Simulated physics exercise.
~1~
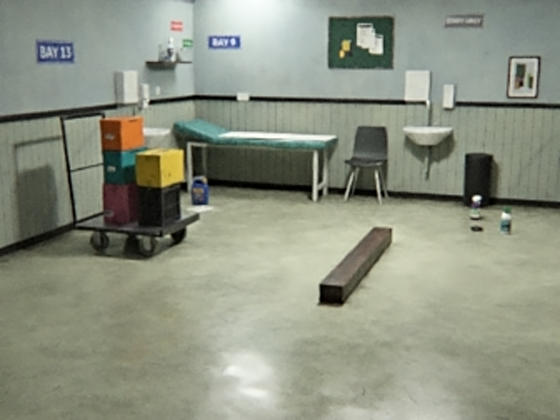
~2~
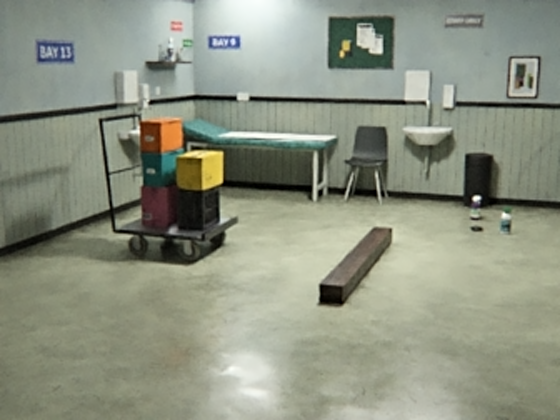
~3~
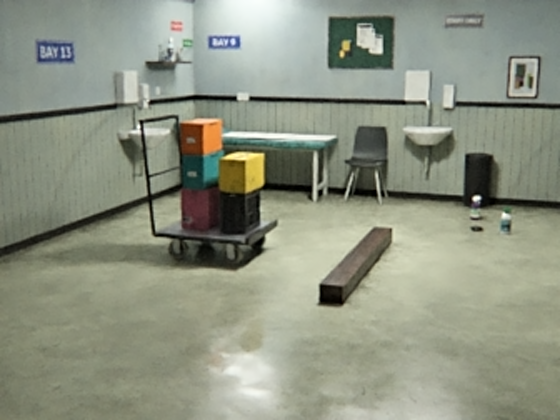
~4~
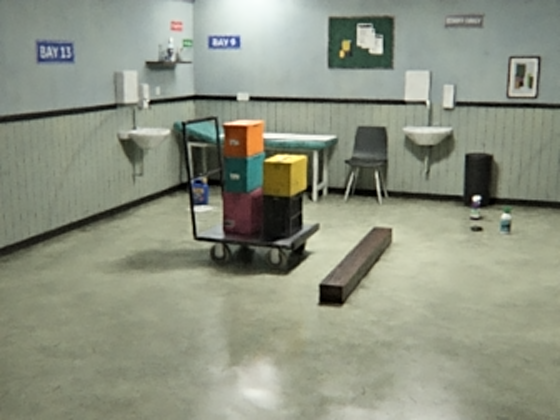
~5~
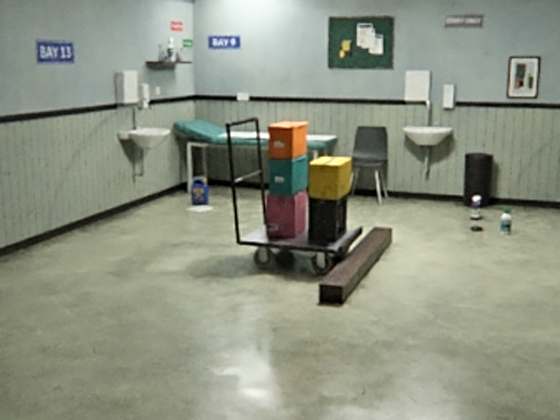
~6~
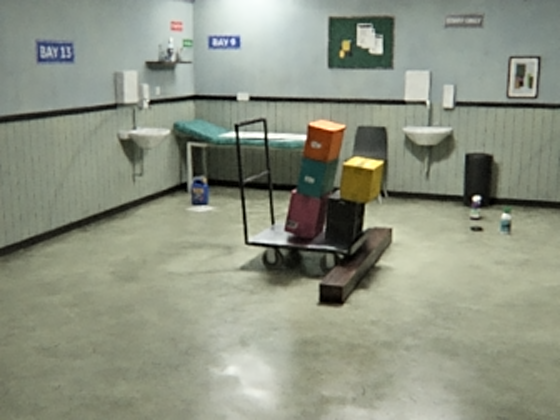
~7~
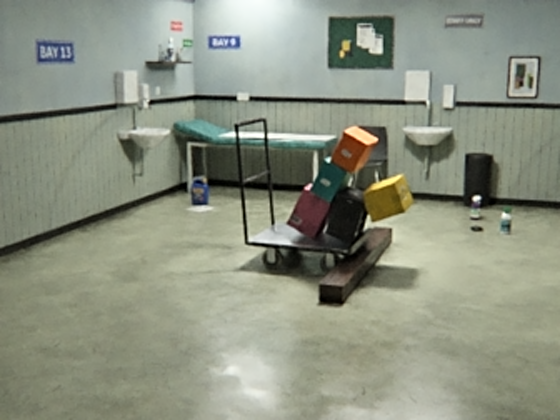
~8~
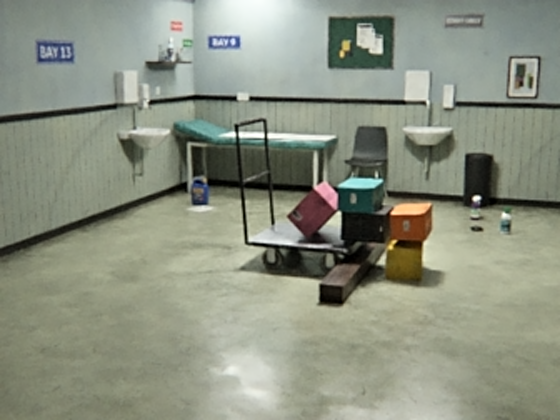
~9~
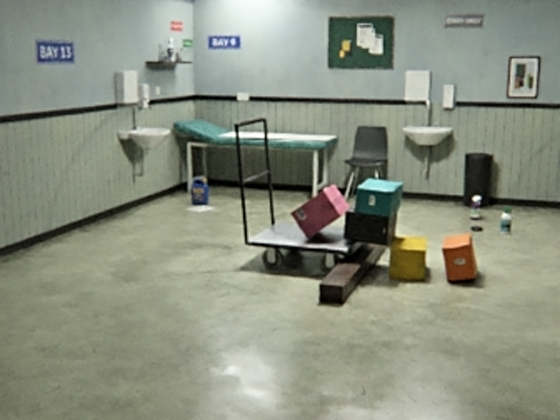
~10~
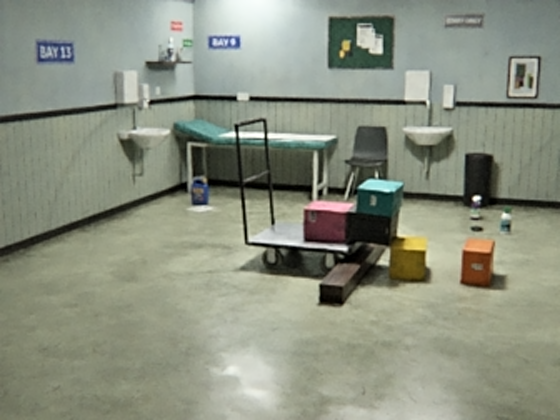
Medical room with a trolley of stacked coloured boxes rolling right, stopping at a low beam and spilling all but the pink one.
